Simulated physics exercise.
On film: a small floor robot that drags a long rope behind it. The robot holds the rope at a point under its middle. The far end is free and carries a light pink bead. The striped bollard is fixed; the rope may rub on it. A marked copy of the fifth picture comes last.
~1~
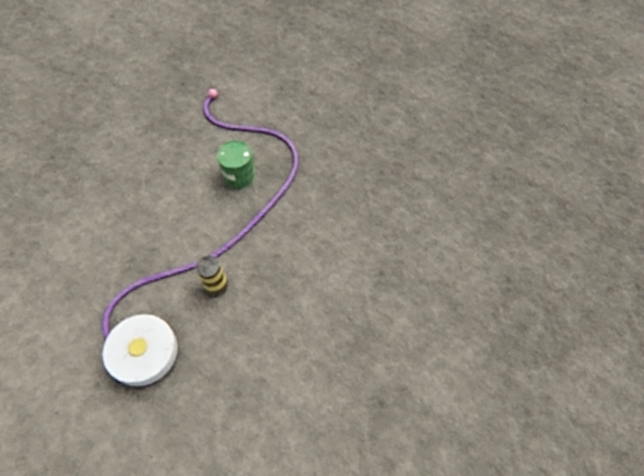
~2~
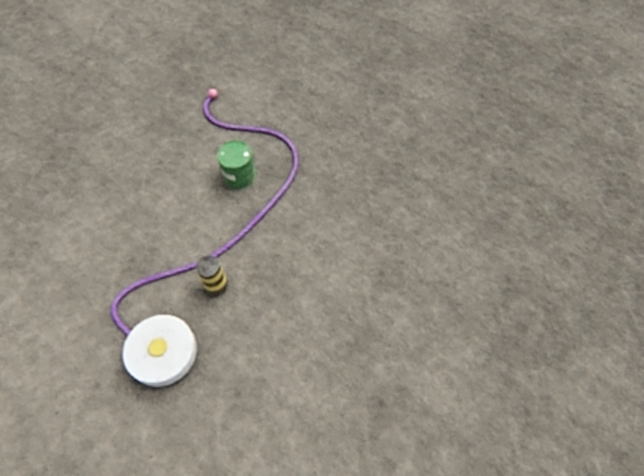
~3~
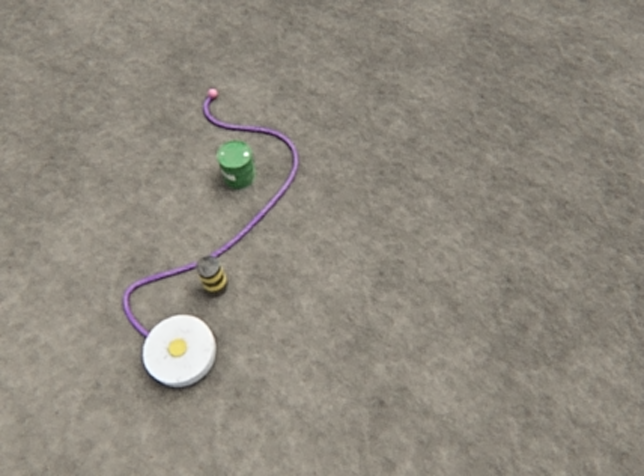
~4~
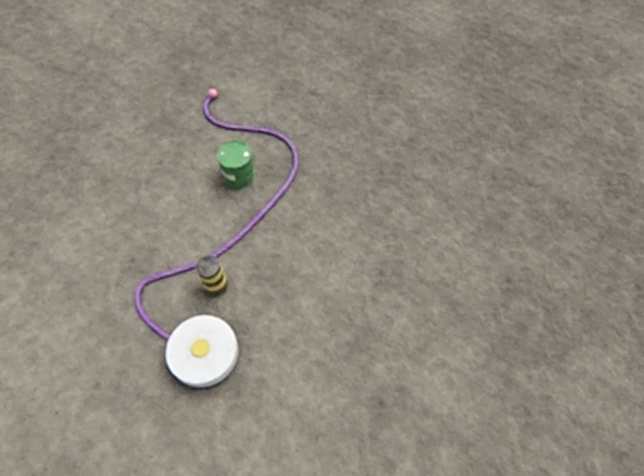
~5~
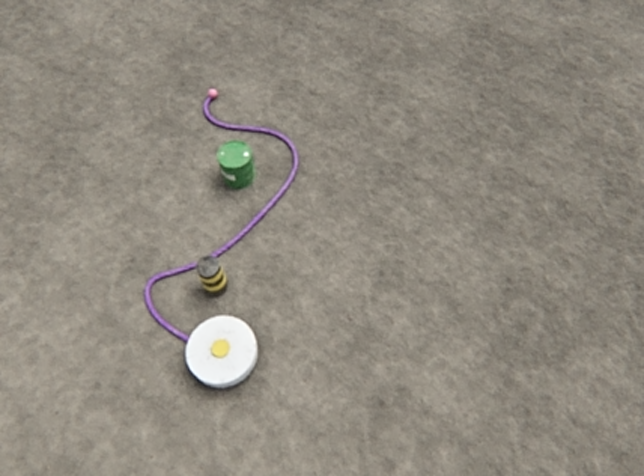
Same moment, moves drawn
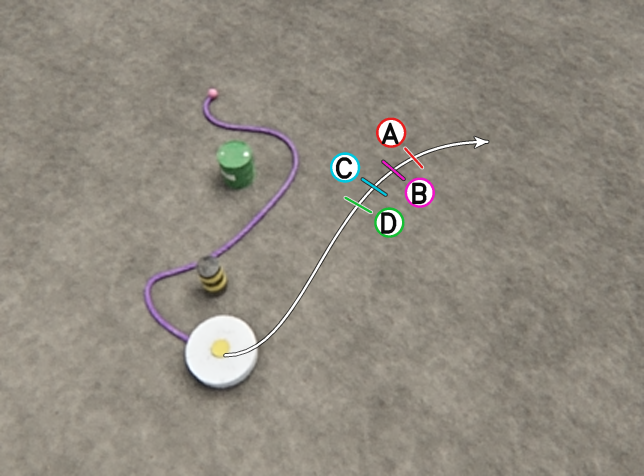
A white disc-shaped robot sliding slowly right, bending the near end of a purple rope beside a striped post and green keg.
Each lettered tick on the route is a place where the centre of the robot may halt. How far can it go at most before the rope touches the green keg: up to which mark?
At D, and not beyond.
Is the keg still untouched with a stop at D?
Yes.
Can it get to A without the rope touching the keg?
No.
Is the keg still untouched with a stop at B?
No.
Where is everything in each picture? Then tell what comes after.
Robot (142, 351); free end (213, 94); green keg (237, 165), in the first picture.
Robot (161, 351); bollard (213, 277), in the second picture.
Robot (181, 351); green keg (237, 165), in the third picture.
Robot (203, 352); free end (213, 94), in the fourth picture.
Robot (223, 352); bollard (213, 277); free end (213, 94); green keg (237, 165), in the fifth picture.
On the marked copy, A at (414, 158); B at (393, 170); C at (374, 187); D at (358, 205); the route from (225, 355) via (351, 215) to (488, 142).
With D. Early on, robot (289, 307), middle of the rope (266, 211), free end (213, 94).
Further on, robot (327, 246), middle of the rope (266, 211), free end (213, 94).
At the end, robot (359, 199), middle of the rope (234, 238), free end (213, 94); only the bollard has been touched, if anything.
As for the rest, A brings the rope against the keg; B brings the rope against the keg; C brings the rope against the keg.
